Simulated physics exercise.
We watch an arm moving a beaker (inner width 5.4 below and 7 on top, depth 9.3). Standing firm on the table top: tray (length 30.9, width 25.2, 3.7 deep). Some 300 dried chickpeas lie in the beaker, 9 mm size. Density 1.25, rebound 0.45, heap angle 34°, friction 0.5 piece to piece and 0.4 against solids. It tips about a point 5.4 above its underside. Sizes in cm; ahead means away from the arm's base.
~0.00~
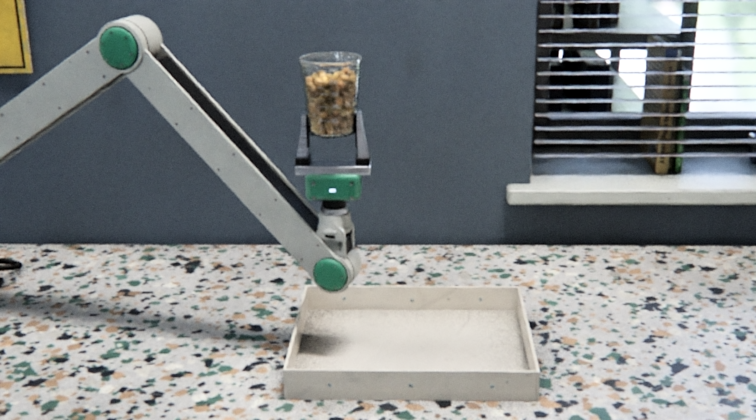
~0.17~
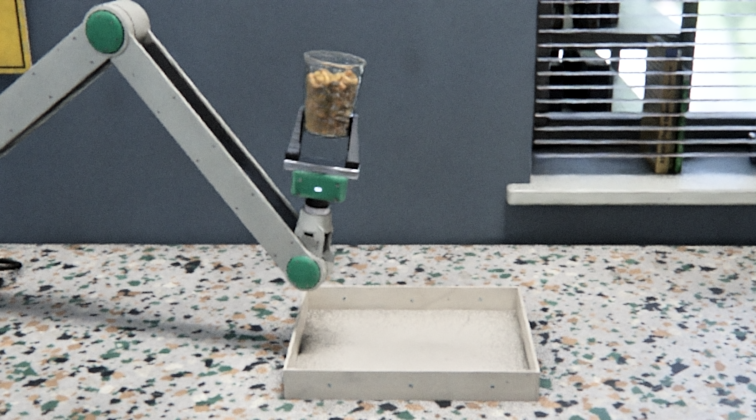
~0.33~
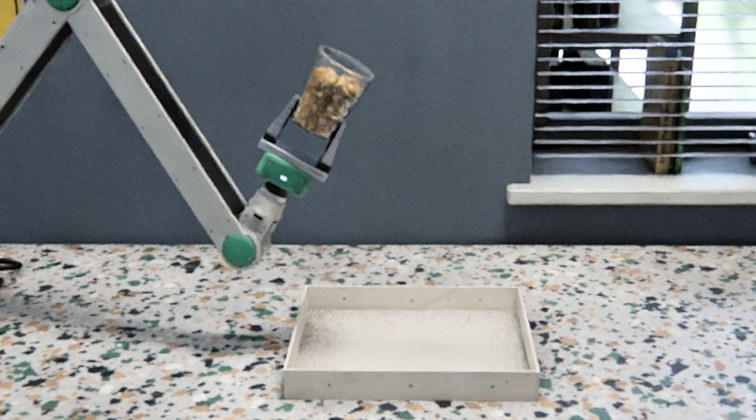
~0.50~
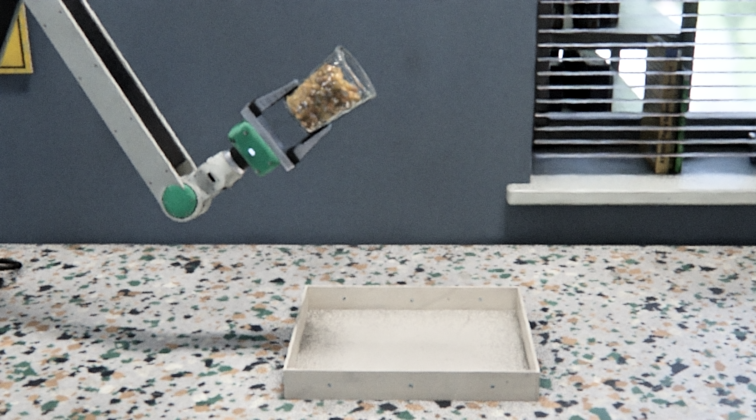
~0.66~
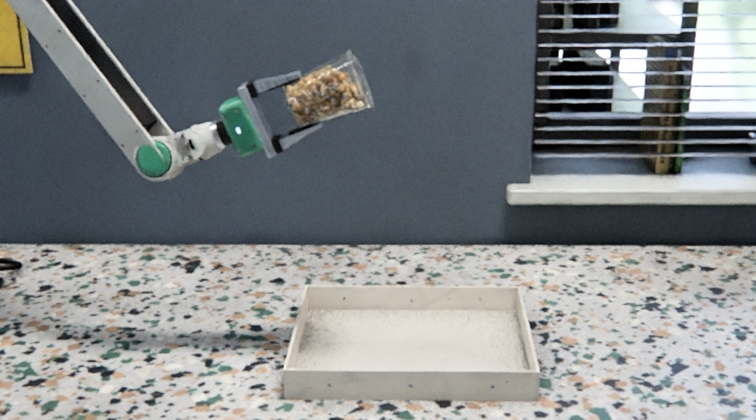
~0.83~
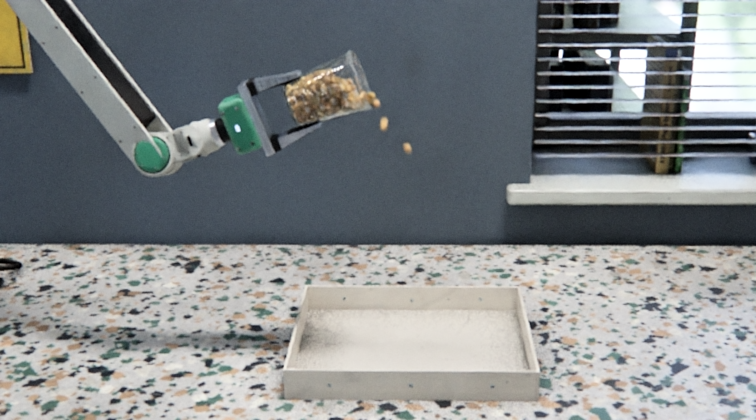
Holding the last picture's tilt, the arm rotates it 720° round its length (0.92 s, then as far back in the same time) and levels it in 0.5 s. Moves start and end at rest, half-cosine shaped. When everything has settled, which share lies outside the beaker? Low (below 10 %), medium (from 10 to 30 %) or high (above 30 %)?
Answer: Medium; from 10 to 30 % of the dried chickpeas finish outside the beaker.
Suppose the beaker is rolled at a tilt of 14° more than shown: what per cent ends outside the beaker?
About 70 per cent.
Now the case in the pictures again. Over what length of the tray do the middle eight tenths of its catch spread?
Some 12 cm.
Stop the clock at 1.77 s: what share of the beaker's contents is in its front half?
Some 45 per cent.
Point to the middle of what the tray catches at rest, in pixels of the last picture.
Near (440, 346).
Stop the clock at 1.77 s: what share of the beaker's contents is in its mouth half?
Roughly 40 per cent.
After 1.77 s, tipped 70°, highest piece 38 above the table; 267 in the beaker, 27 in the tray, 3 in flight or on a rim.
After 2.70 s, tipped 69°, highest piece 38 above the table; 247 in the beaker, 45 in the tray, 5 in flight or on a rim.
After 3.37 s, upright, highest piece 40 above the table; 246 in the beaker, 51 in the tray.
After 4.07 s, upright, highest piece 40 above the table; 246 in the beaker, 51 in the tray.
In the end, 246 in the beaker, 51 in the tray. That is 17 % outside the beaker.
